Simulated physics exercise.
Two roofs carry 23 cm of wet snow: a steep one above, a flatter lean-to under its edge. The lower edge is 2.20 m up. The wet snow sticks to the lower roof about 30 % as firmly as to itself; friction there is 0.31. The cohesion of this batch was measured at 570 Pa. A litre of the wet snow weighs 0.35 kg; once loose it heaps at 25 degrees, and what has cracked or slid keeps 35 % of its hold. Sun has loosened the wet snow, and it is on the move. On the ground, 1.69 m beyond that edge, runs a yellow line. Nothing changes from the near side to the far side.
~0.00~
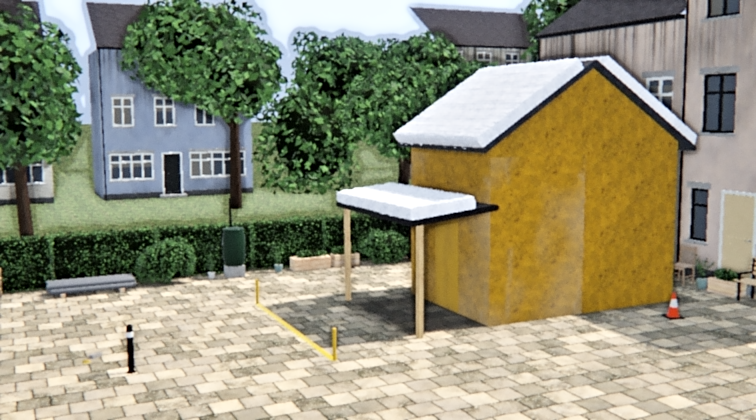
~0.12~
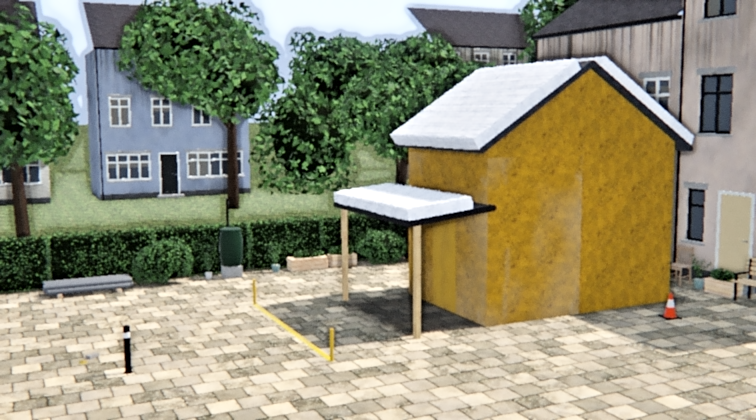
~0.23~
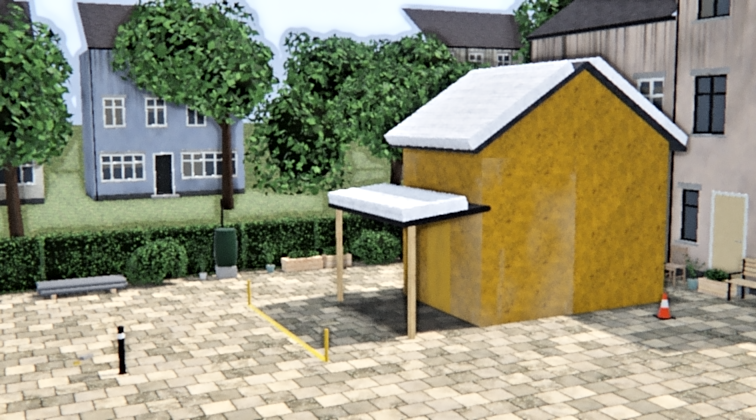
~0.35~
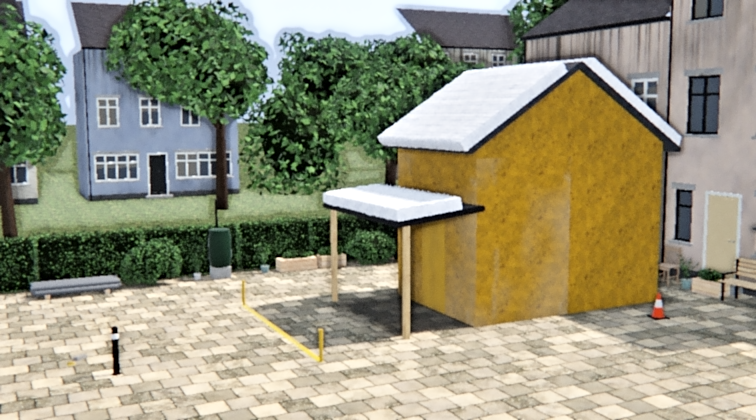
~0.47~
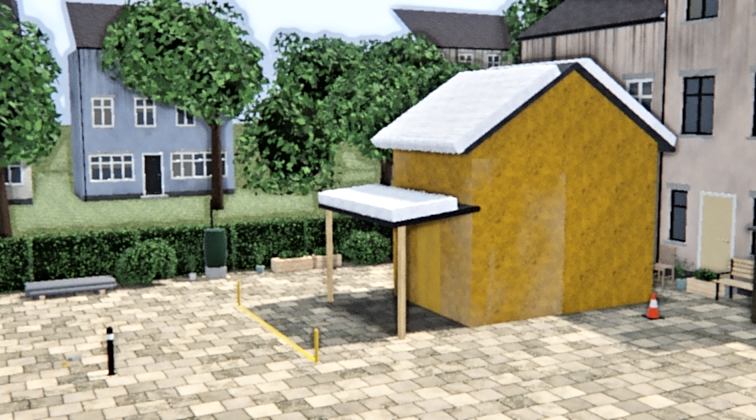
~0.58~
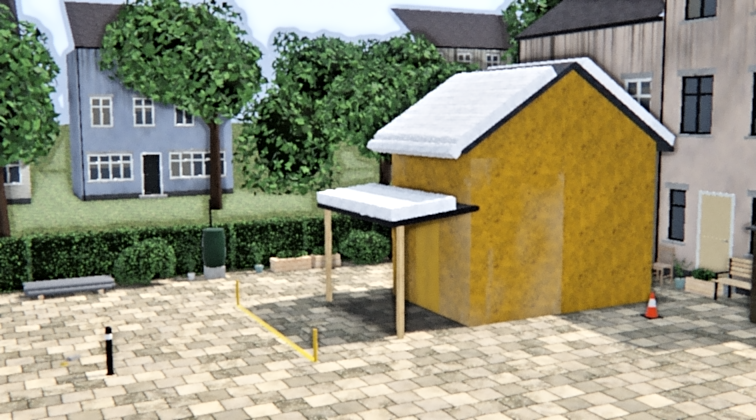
Paved square with a yellow building, snow creeping slightly down its steep roof above a white-topped lean-to as the view drifts right.
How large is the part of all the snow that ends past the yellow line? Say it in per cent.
It comes to some 6 %.
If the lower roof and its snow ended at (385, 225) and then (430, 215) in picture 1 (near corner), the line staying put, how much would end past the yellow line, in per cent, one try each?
In that order: 0 %, 18 %.
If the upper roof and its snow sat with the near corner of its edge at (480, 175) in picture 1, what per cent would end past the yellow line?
In that case some 0 per cent.
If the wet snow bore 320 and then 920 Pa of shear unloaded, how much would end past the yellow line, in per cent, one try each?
In that order: 20 %, 1 %.
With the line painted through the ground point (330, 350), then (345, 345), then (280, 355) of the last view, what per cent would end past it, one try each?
In turn about 14 %, 25 %, 1 %.
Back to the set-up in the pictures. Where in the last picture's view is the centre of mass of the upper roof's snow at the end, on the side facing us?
Near (382, 268).
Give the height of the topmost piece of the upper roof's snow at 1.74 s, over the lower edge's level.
Roughly 1.8 m.
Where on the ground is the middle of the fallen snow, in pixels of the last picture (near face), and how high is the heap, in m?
Around (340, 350); it stands about 0.3 m.
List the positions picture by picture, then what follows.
In the first frame, foremost bit of the wet snow at (481, 146).
In the second frame, foremost bit of the wet snow at (478, 143), its middle shifted 8 mm.
In the third frame, foremost bit of the wet snow at (472, 144), its middle shifted 3.1 cm, 1 % of it past the upper edge, in one piece.
In the fourth frame, foremost bit of the wet snow at (465, 138), its middle shifted 7.2 cm, 3 % of it past the upper edge, in one piece.
In the fifth frame, foremost bit of the wet snow at (458, 145), its middle shifted 13 cm, 5 % of it past the upper edge, in one piece.
In the sixth frame, foremost bit of the wet snow at (452, 148), its middle shifted 21 cm, 8 % of it past the upper edge, cracking.
After 1.12 s, none is below the lower edge and 0 % is past the line.
After 1.74 s, none is below the lower edge and 0 % is past the line.
After 2.37 s, 2 % is below the lower edge and 0 % is past the line.
After 3.00 s, 39 % is below the lower edge and 1 % is past the line.
After 4.10 s, 46 % is below the lower edge and 6 % is past the line.
